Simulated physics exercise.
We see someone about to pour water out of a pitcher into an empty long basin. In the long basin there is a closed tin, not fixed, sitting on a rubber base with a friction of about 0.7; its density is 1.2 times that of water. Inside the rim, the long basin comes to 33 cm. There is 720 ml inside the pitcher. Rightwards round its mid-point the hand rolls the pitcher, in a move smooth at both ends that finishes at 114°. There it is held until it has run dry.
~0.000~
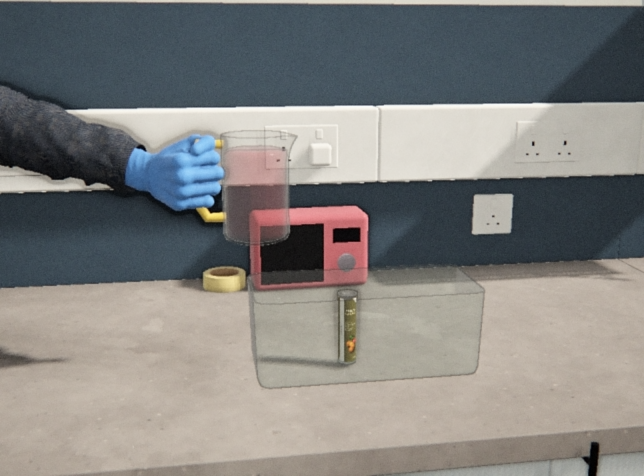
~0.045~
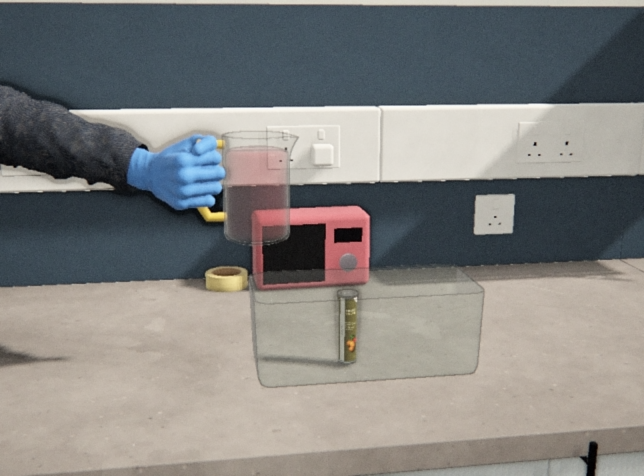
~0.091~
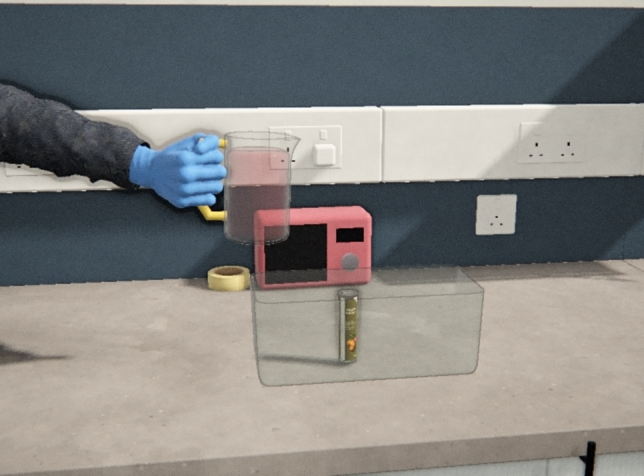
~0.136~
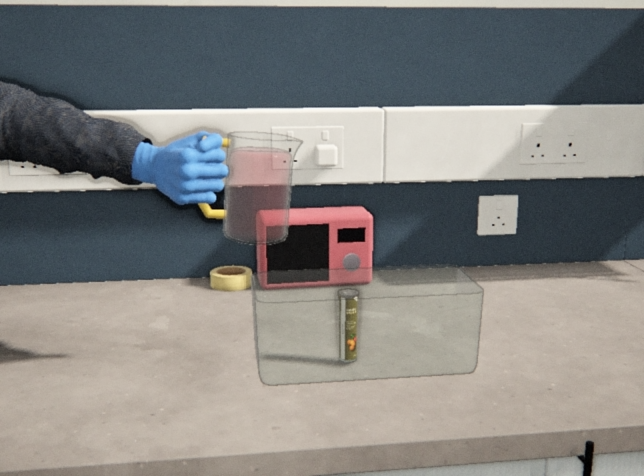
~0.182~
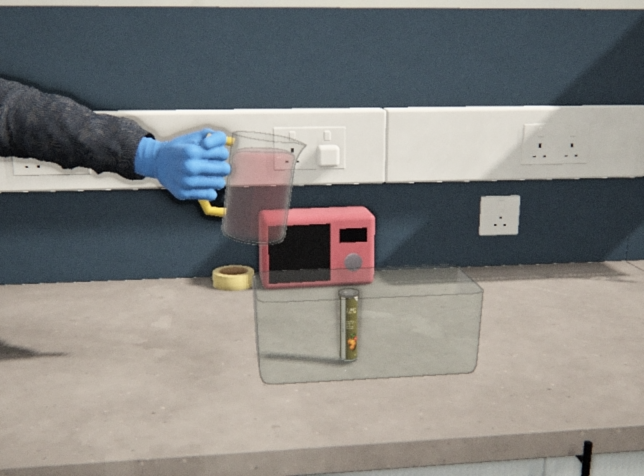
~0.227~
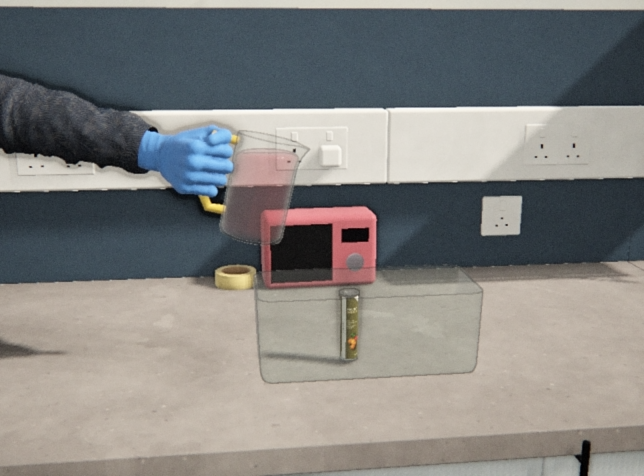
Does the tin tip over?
Yes, it tips over.
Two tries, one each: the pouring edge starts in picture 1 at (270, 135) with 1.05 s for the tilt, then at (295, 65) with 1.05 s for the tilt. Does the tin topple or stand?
First it tips over; then it stays on its base.
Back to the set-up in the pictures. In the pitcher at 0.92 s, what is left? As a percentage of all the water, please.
Share remaining: Approx. 32 %.
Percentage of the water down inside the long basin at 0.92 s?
I'd say roughly 46 in a hundred of it.
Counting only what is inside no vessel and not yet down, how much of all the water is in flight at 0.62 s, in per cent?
I'd put it at about 12 percent.
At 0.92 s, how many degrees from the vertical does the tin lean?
Looks like some 0 degrees from vertical upright.
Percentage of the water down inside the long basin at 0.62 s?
I reckon close to 2 percent of it.
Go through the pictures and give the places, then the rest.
It leans 0°; its right rim is at (298, 135); the water meets the walls at (223, 150) and (288, 149); the long basin's rim runs from (251, 290) to (470, 279); the tin's top is at (347, 297), in the first picture.
It leans 1°; its right rim is at (299, 136); the water meets the walls at (225, 150) and (289, 150), in the second picture.
It leans 2°; its right rim is at (301, 138); the water meets the walls at (226, 150) and (290, 151), in the third picture.
It leans 5°; its right rim is at (303, 140); the water meets the walls at (229, 151) and (292, 152), in the fourth picture.
It leans 8°; its right rim is at (307, 144); the water meets the walls at (232, 152) and (295, 153), in the fifth picture.
It leans 13°; its right rim is at (311, 148); the water meets the walls at (235, 155) and (299, 153), in the sixth picture.
Then, 0.62 s in, the tilt is 74° and 85 per cent is still to pour; the tin stands where it began.
Then, 0.92 s in, the tilt is 109° and 31 per cent is still to pour; the tin stands where it began.
Then, 1.22 s in, the tilt is 114° and 1 per cent is still to pour; the tin leans 26°.
Then, 1.55 s in, the tilt is 114° and 0 per cent is still to pour; the tin lies on its side.
Finally, the tin lies on its side.
